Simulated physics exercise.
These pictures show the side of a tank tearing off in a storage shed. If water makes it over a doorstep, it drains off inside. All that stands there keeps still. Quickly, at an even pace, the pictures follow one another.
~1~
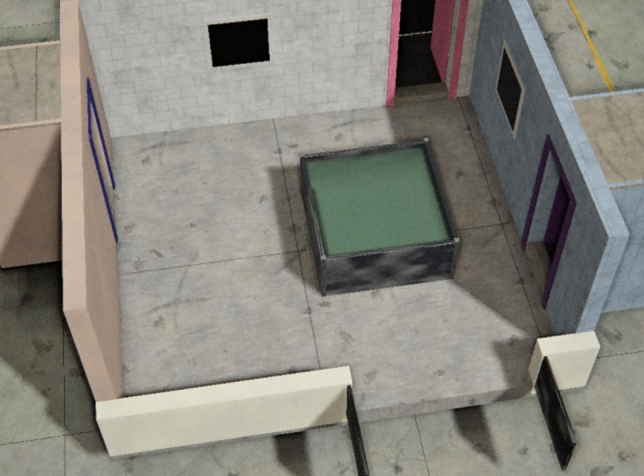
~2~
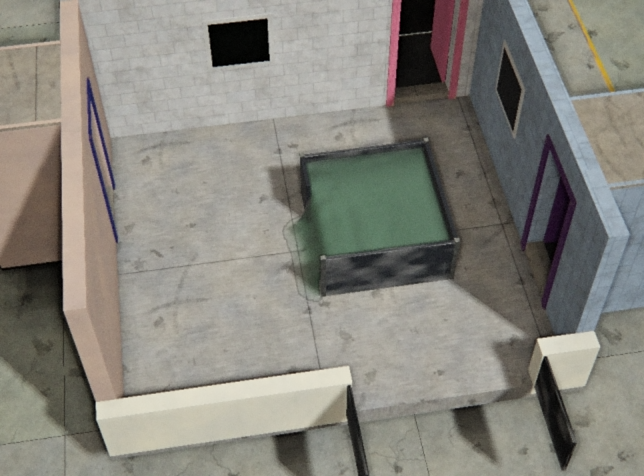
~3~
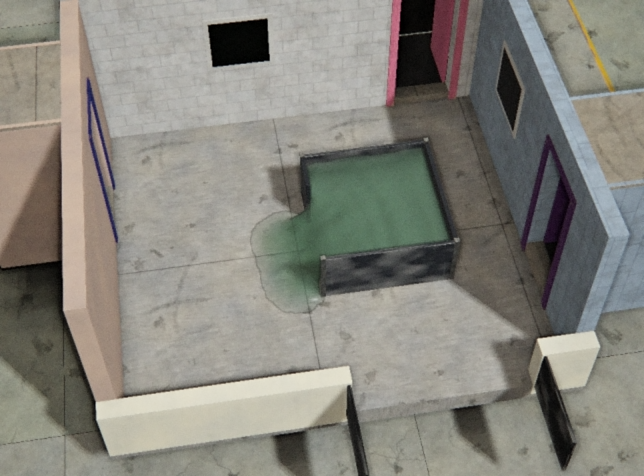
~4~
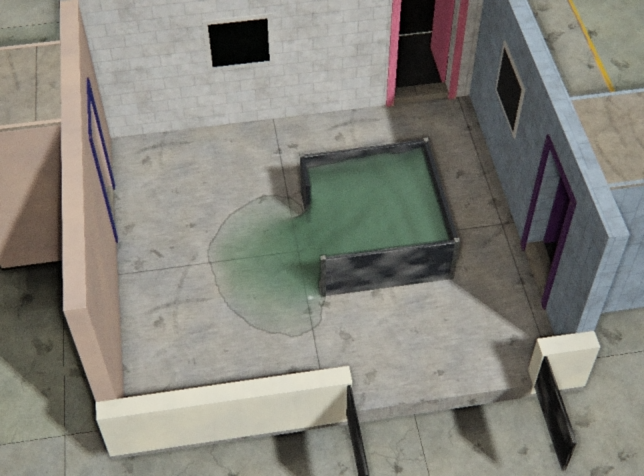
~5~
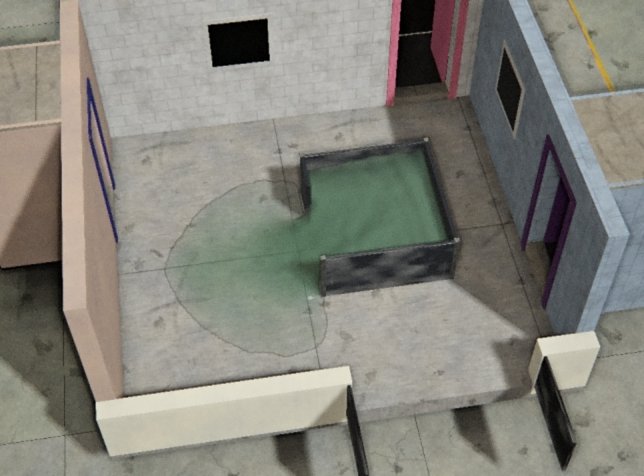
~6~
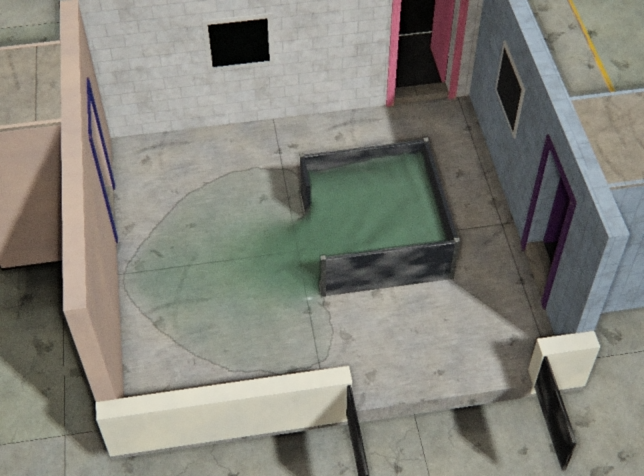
Green water pouring from the open left side of a dark-walled tank, spreading leftward across the grey floor in a widening, thinning pool.
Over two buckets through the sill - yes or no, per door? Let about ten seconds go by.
Purple door - no, pink door - no, blue door - yes.
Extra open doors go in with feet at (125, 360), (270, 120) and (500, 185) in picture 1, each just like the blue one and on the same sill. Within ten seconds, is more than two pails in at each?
Exceeds it; stays within it; stays within it.
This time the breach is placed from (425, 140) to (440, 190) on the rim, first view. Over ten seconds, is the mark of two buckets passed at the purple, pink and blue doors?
Purple stays within it, pink exceeds the limit, blue stays within it.
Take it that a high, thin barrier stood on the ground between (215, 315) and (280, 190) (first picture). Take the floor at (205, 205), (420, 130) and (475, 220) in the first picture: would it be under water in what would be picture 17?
First spared, then spared, then spared.
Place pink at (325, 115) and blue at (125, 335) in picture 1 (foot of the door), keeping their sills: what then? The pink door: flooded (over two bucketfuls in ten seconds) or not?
Door by door, the pink door stays inside the limit.
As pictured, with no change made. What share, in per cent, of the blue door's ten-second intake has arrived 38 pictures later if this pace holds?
Share by then: About 100 in a hundred.
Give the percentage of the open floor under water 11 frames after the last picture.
Estimated share: About 40 %.
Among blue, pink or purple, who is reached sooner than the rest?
Answer: The blue one.
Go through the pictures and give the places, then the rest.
In the first picture, still water in the tank at (377, 201).
In the second picture, the front is at (295, 222), out from the gap at (318, 244).
In the third picture, the front is at (259, 230), out from the gap at (318, 246).
In the fourth picture, the front is at (215, 249), out from the gap at (318, 248).
In the fifth picture, water pours out at (318, 248) and has run to (174, 258).
In the sixth picture, water pours out at (318, 248) and has run to (133, 291).
A moment on, water covers 40 % of the floor; the purple door not reached, the pink door not reached, the blue door under two buckets in.
Next, water covers 40 % of the floor; the purple door not reached, the pink door not reached, the blue door over two buckets in.
Then, water covers 60 % of the floor; the purple door not reached, the pink door not reached, the blue door over two buckets in.
Later, water covers 95 % of the floor; the purple door wet at the sill, nothing in, the pink door wet at the sill, nothing in, the blue door far over two buckets in.
In the end, water covers 95 % of the floor; the purple door wet at the sill, nothing in, the pink door under two buckets in, the blue door far over two buckets in.
